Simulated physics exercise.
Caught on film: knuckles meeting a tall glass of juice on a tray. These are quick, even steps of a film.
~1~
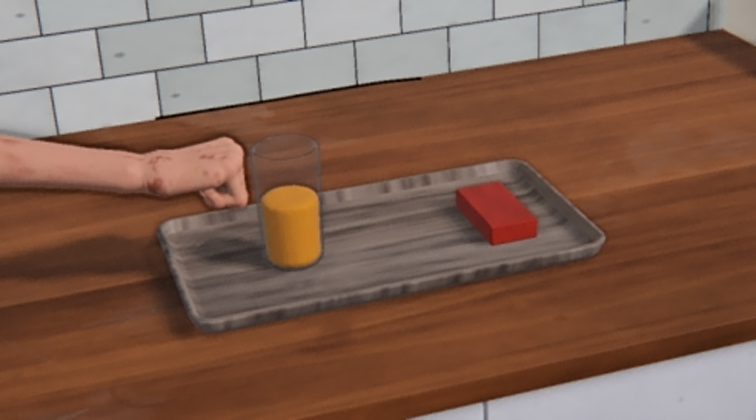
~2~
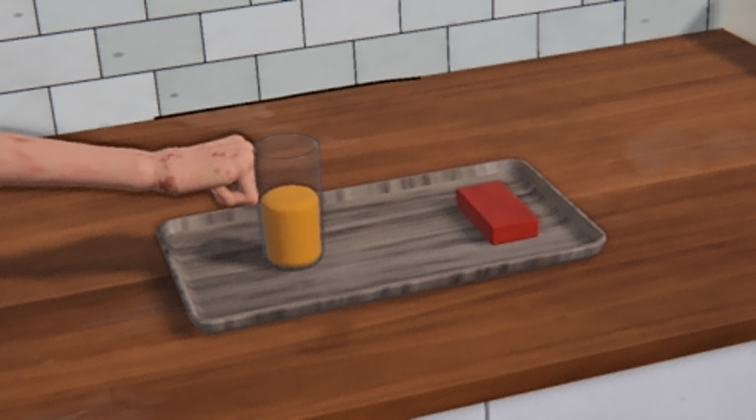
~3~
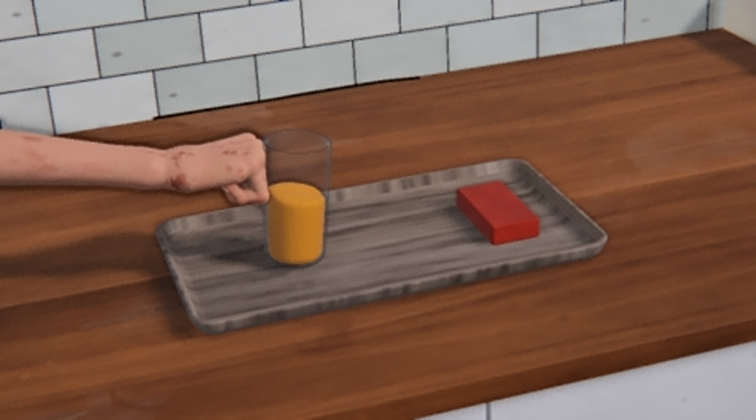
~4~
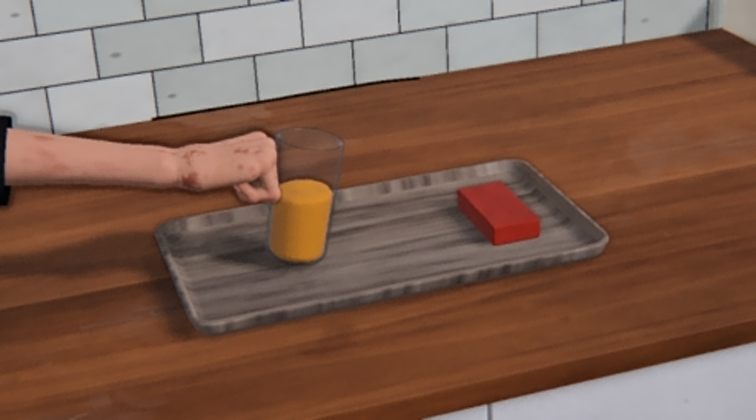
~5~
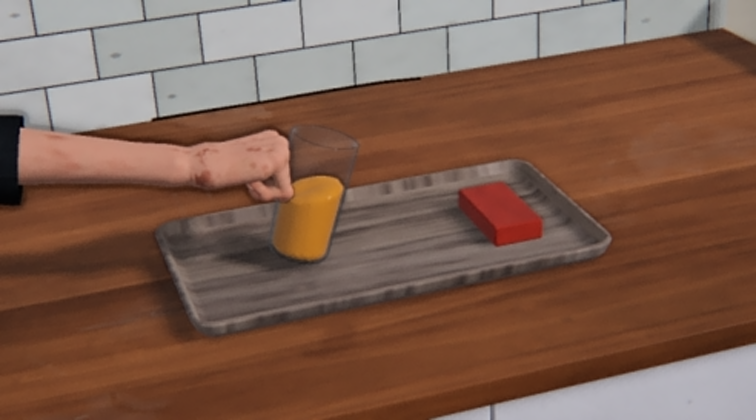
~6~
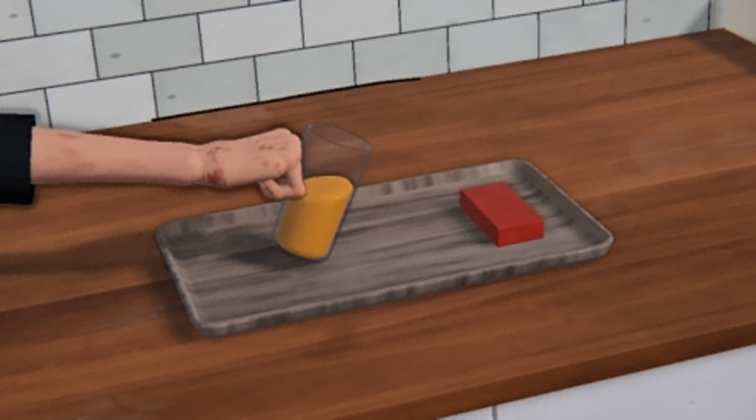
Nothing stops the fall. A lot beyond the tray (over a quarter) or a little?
As it turns out, three quarters and more stay on the tray.
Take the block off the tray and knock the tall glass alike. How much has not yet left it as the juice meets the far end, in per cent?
Near 65 %.
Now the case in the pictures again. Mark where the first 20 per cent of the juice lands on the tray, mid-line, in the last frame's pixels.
Roughly at (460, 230).
A moment on, the tall glass is falling and 100 per cent is in the glass, 0 on the tray and 0 above or beyond its rim.
Next, the tall glass lies on its side and 100 per cent is in the glass, 0 on the tray and 0 above or beyond its rim.
Then the tall glass lies on its side and 65 per cent is in the glass, 24 on the tray and 12 above or beyond its rim.
Later the tall glass lies on its side and 30 per cent is in the glass, 51 on the tray and 18 above or beyond its rim.
At rest 86 per cent is held by tray and glass, 14 is off the tray.
